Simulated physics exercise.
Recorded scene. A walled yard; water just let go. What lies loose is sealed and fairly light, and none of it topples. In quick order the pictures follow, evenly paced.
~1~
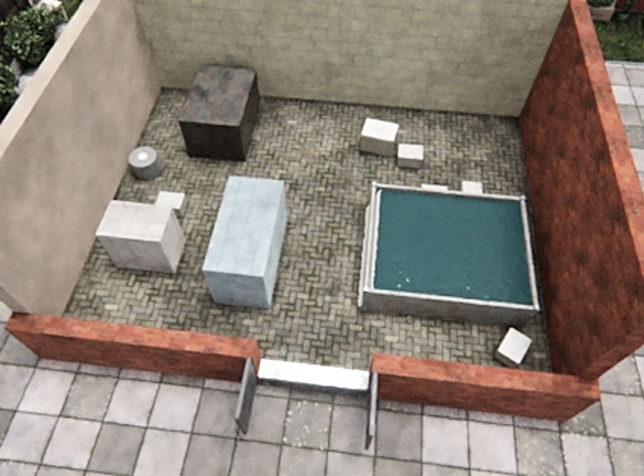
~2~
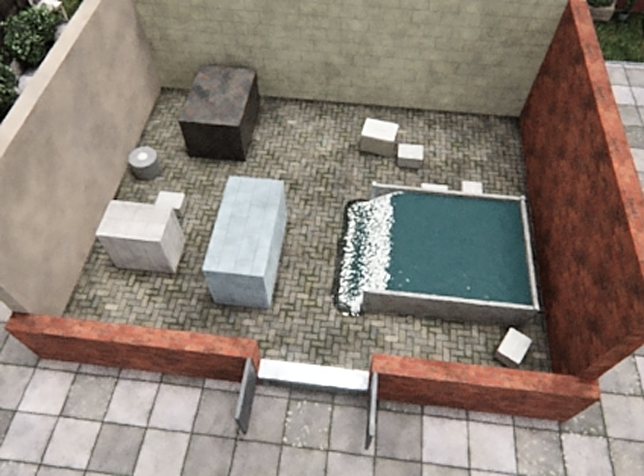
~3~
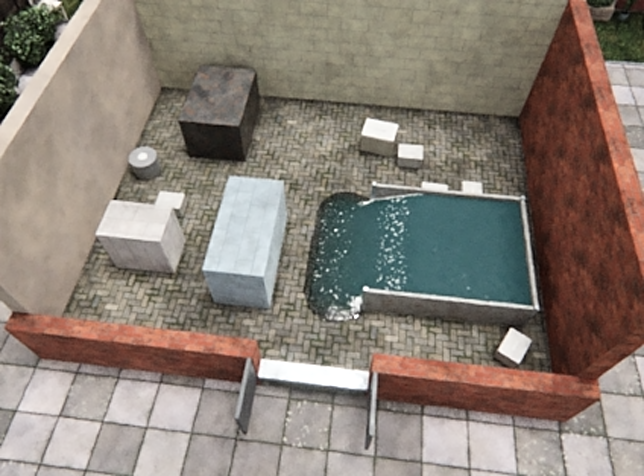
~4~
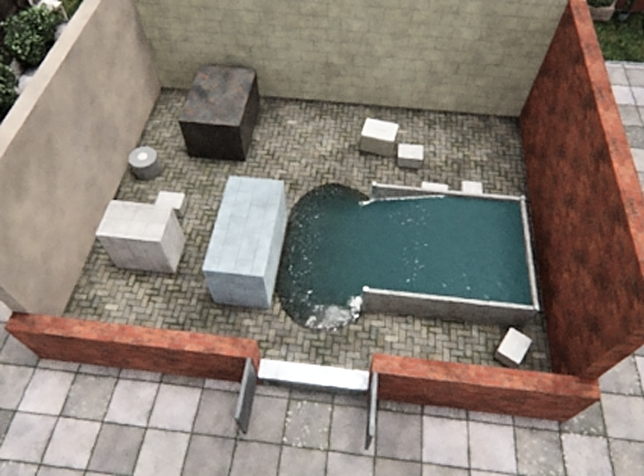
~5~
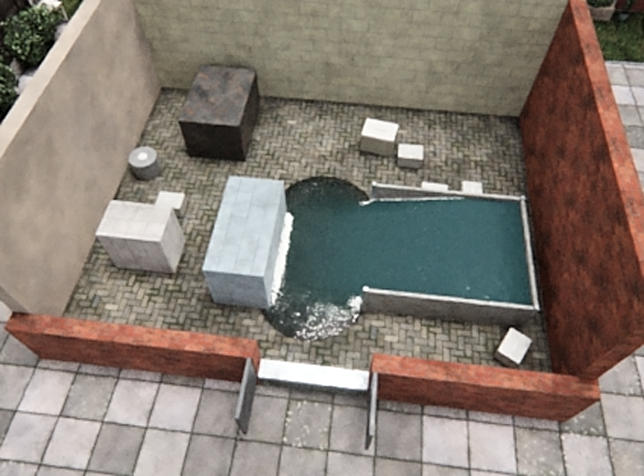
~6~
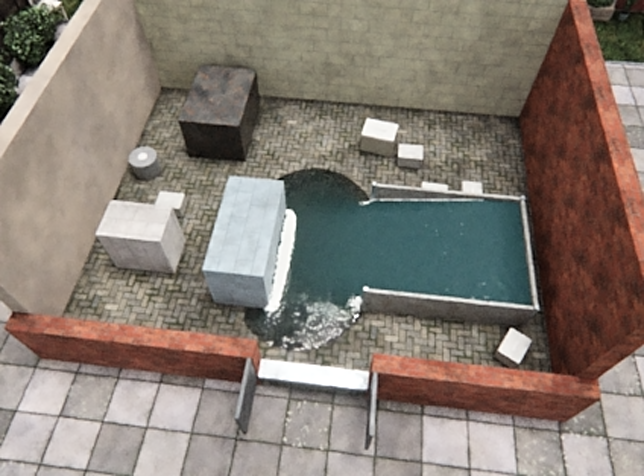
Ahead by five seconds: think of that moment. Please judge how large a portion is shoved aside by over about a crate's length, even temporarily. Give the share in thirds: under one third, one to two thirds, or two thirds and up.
Under one third.
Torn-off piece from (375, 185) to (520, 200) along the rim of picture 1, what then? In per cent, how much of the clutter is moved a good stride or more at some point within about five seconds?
50 percent, give or take.
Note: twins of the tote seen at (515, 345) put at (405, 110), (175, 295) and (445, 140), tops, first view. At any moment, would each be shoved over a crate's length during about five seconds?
The first sits tight, the second sits tight and the third sits tight.
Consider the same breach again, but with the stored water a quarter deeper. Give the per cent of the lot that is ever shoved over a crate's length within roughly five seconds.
Share moved: Approx. 20 percent.
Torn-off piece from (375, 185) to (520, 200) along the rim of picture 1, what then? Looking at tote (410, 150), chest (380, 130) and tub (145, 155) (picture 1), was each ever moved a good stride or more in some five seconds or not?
In turn: Cleared that distance, cleared that distance, stayed short.
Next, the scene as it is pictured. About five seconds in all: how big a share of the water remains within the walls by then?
Close to 78 percent of it stays.
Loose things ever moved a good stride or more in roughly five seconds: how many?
By my reckoning the answer is 2.
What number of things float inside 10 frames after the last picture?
Well, I'd say 0.
A moment on, 0 of 8 are well off their spots; 0 afloat.
Next, 1 of 8 are well off their spots; 0 afloat.
Later, 1 of 8 are well off their spots; 0 afloat.
In the end, 2 of 8 are well off their spots, and 2 have been at some point; 1 afloat.
